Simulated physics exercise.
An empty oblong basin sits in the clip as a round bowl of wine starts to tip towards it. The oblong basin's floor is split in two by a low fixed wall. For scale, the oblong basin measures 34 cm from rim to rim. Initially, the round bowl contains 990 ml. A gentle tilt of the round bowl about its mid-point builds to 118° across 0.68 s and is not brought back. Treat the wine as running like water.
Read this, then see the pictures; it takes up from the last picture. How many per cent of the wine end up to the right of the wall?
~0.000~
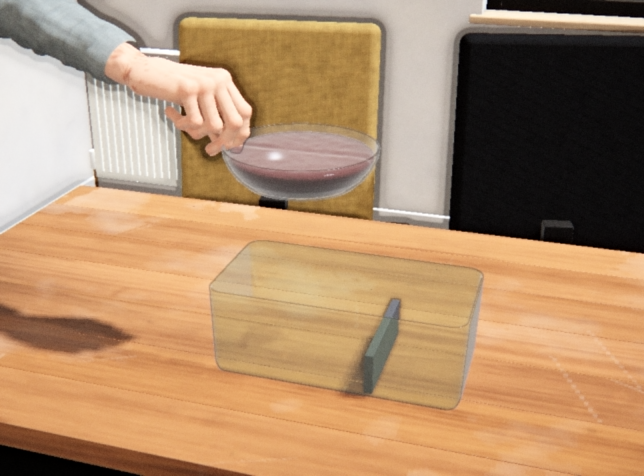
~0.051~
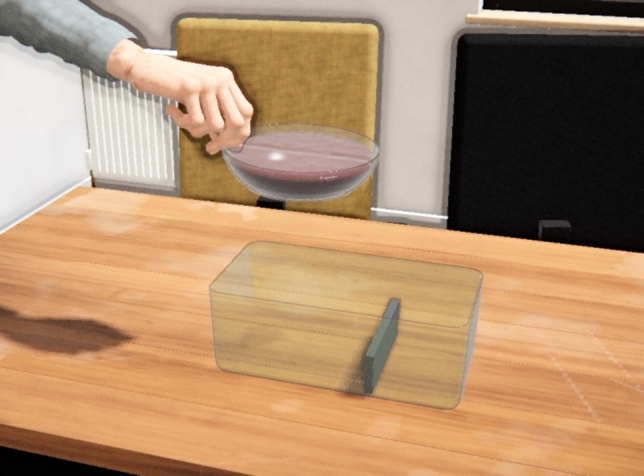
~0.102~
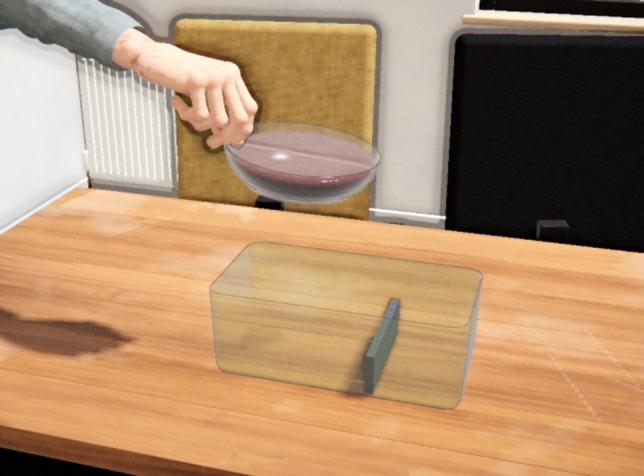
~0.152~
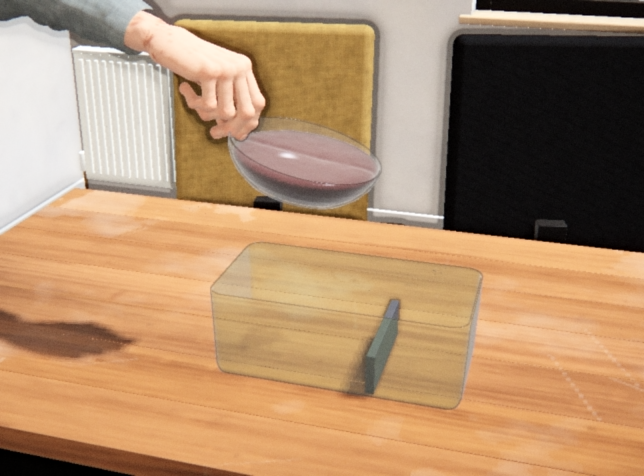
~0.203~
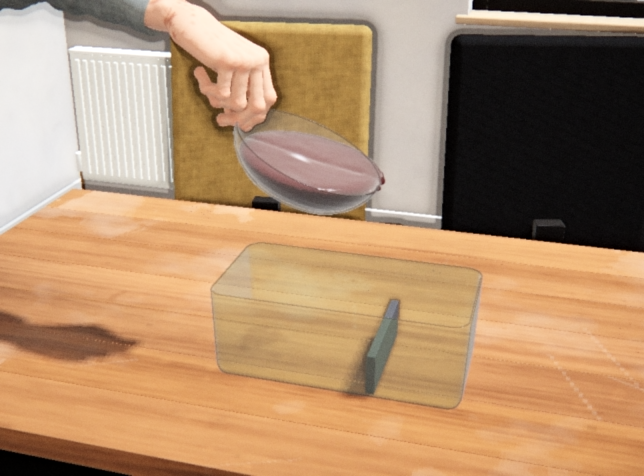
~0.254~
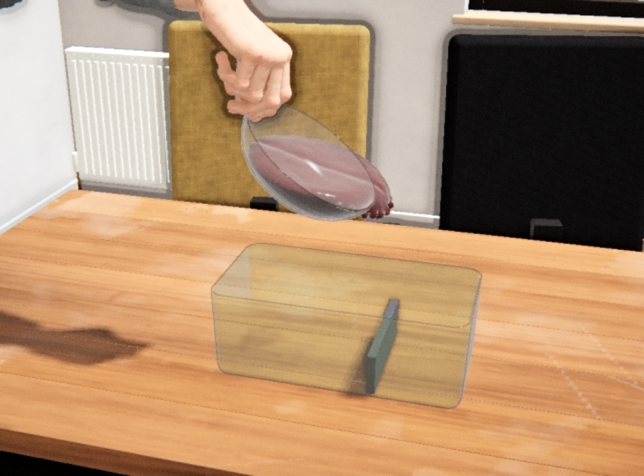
About 65 per cent.
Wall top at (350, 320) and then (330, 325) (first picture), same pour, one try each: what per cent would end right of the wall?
Roughly 80 per cent, then 80 per cent.
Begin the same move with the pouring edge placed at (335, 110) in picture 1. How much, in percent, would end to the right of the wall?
In that case roughly 30 per cent.
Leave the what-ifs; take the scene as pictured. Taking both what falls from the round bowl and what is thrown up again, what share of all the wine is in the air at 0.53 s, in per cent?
Around 8 in a hundred.
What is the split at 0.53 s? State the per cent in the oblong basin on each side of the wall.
About 16 left, about 76 right.
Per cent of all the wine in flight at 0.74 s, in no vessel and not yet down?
I'd put it at about 30 per cent of the liquid.
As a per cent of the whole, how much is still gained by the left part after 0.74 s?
It comes to about 8 per cent.
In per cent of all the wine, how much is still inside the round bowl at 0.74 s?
0 in a hundred, give or take.
Then, 0.53 s in, the tilt is 105° and 0 per cent is still to pour, 16 is left of the wall and 76 right of it.
Then, 0.74 s in, the tilt is 118° and 0 per cent is still to pour, 20 is left of the wall and 48 right of it.
Then, 0.95 s in, the tilt is 118° and 0 per cent is still to pour, 27 is left of the wall and 65 right of it.
Then, 1.18 s in, the tilt is 118° and 0 per cent is still to pour, 27 is left of the wall and 65 right of it.
Finally, 28 per cent lies left of the wall, 65 right of it and 7 outside.
